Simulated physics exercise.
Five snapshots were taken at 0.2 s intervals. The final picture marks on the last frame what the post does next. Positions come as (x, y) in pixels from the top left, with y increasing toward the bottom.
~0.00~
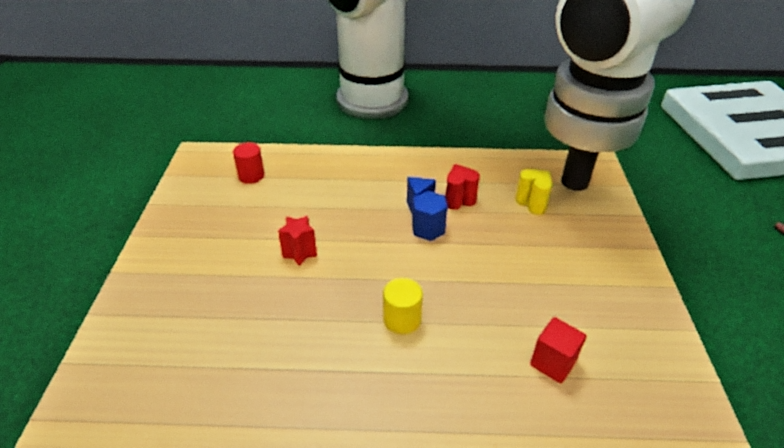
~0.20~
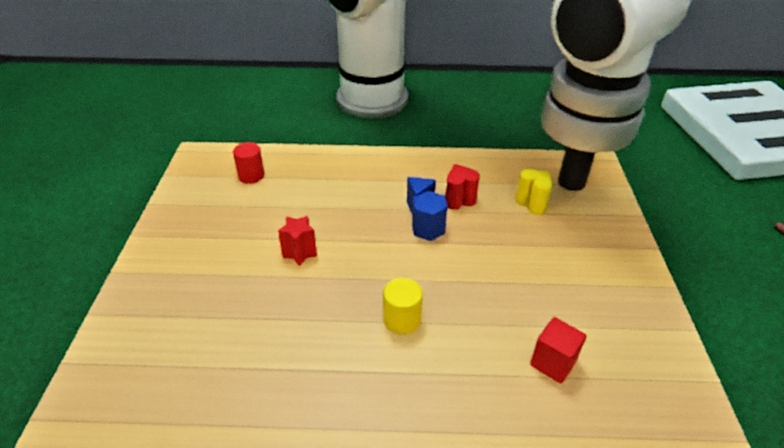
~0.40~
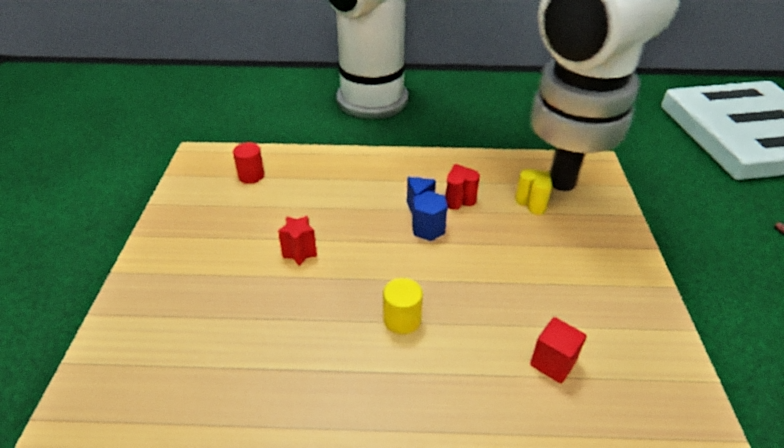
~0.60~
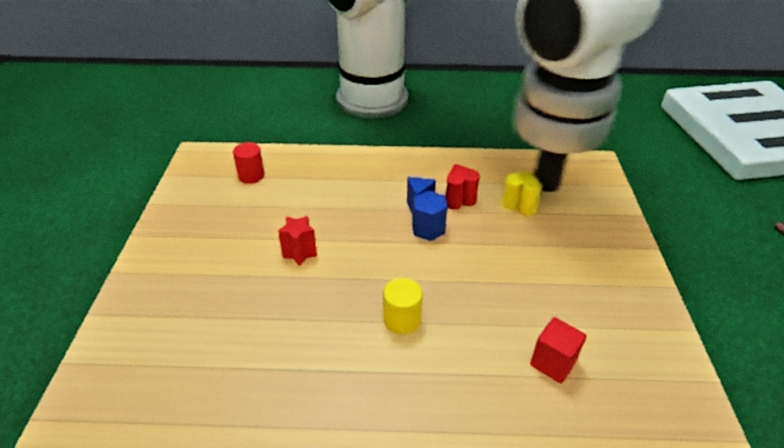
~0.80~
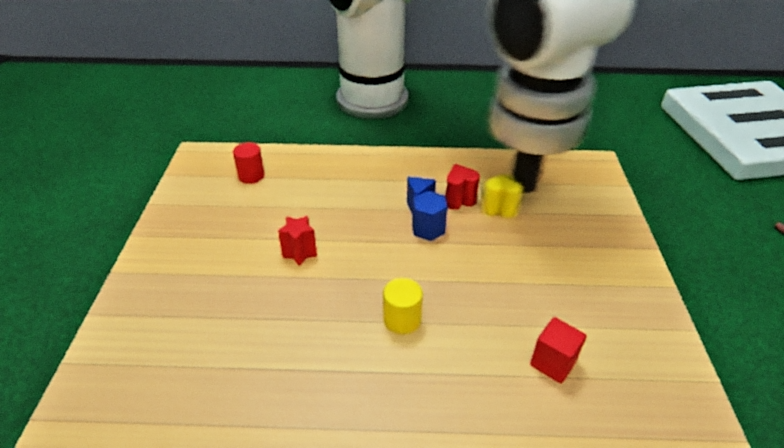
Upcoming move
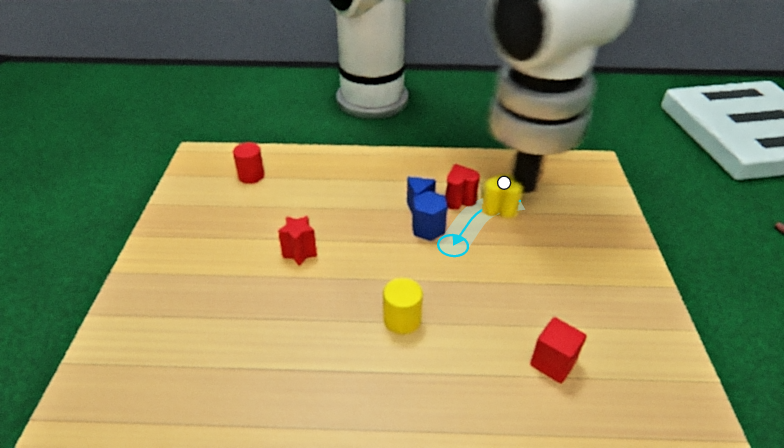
On a wooden board set on a green surface, a robot arm with a dark post moves left among scattered red, blue and yellow blocks, then pushes the yellow heart-shaped block a short way left, toward the red heart-shaped one.
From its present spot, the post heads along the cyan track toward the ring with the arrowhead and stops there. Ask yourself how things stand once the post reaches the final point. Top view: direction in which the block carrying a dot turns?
The answer is clockwise.
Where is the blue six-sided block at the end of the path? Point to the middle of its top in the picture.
The answer is (403, 208).
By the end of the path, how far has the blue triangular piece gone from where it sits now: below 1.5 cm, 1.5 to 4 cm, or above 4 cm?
It gets moved under 1.5 cm.
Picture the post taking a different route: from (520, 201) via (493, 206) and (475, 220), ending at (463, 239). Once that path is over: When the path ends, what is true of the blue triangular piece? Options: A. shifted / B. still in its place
Answer: B.
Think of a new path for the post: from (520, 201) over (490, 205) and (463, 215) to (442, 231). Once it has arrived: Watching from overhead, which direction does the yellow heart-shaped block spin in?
If we look at it from overhead, the yellow heart-shaped block pivots counter-clockwise.
The line goes from (520, 201) over (489, 207) and (468, 224) to (453, 245); the dot is on the yellow heart-shaped block.
On the path given first. One third of the way, post at (491, 191); yellow heart-shaped block at (473, 192).
Two thirds of the way, post at (470, 208); blue six-sided block at (413, 207), turned 20° clockwise; red heart-shaped block at (454, 174), turned 25° clockwise; yellow heart-shaped block at (449, 208).
At the end, post at (455, 229); blue triangular piece unmoved; blue six-sided block at (403, 208), turned 40° clockwise; red heart-shaped block at (454, 174), turned 25° clockwise; yellow heart-shaped block at (429, 227), turned 25° clockwise.
